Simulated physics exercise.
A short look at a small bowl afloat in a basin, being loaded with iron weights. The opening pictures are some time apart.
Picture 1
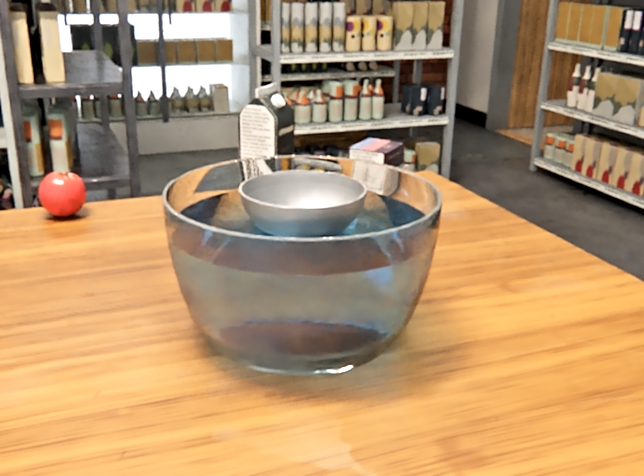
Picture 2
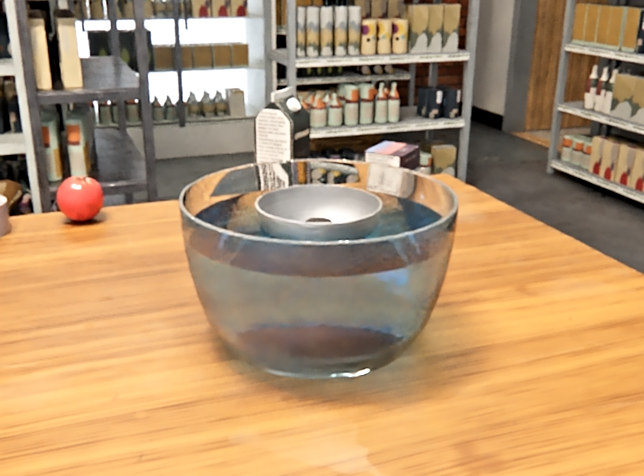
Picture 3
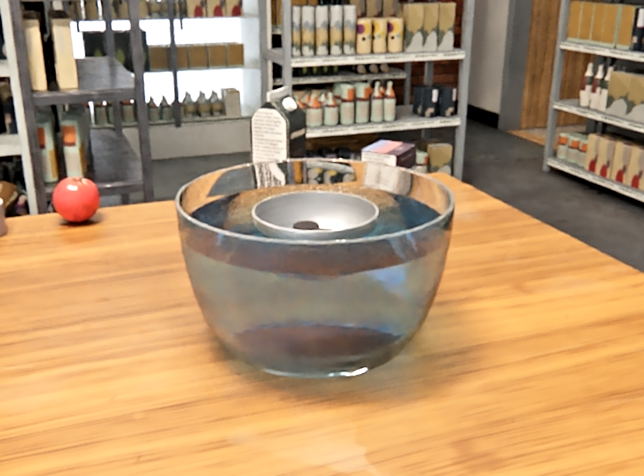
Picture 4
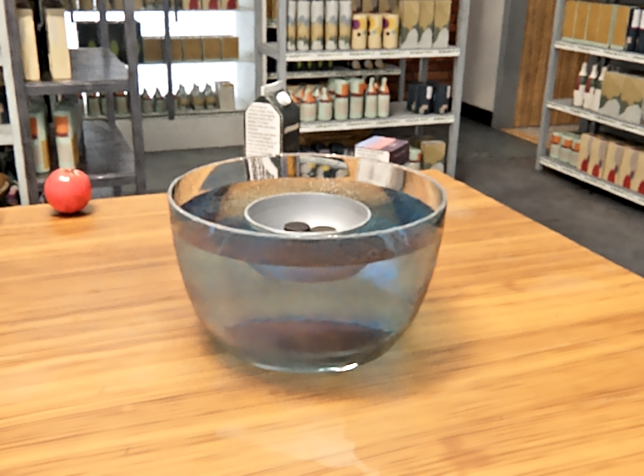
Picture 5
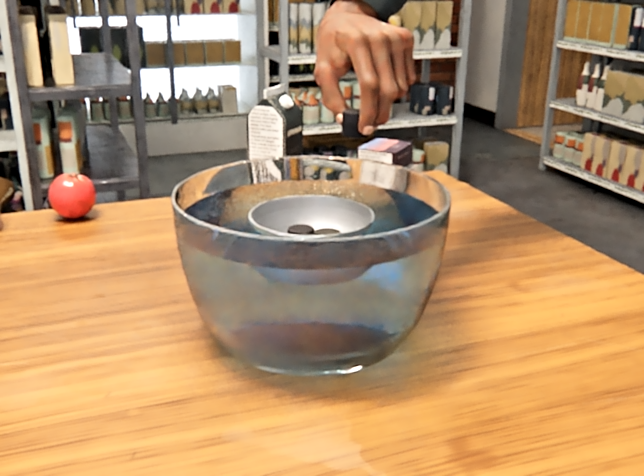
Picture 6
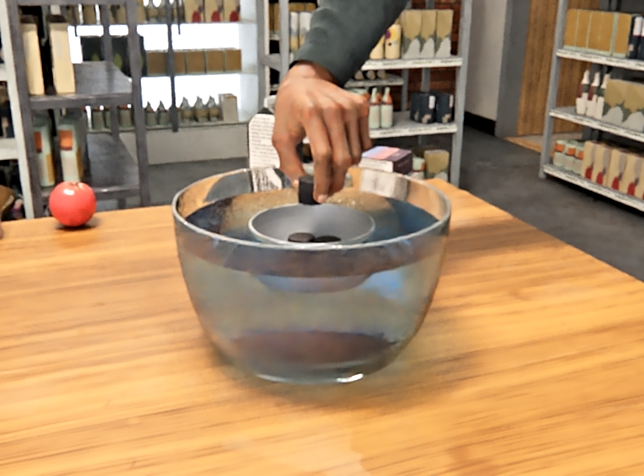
At first, an empty silver bowl floats high in a glass basin of water on a wooden table. Small dark objects then appear inside it, and the bowl sits progressively lower in the water. Finally, a hand enters from above and lowers another dark piece to just over the bowl.
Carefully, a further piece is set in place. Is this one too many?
It does not stay up.
Next, the iron weight is in and the small bowl dips.
After that, water pours in over its edge.
Finally, the small bowl lies on the bottom with its load.
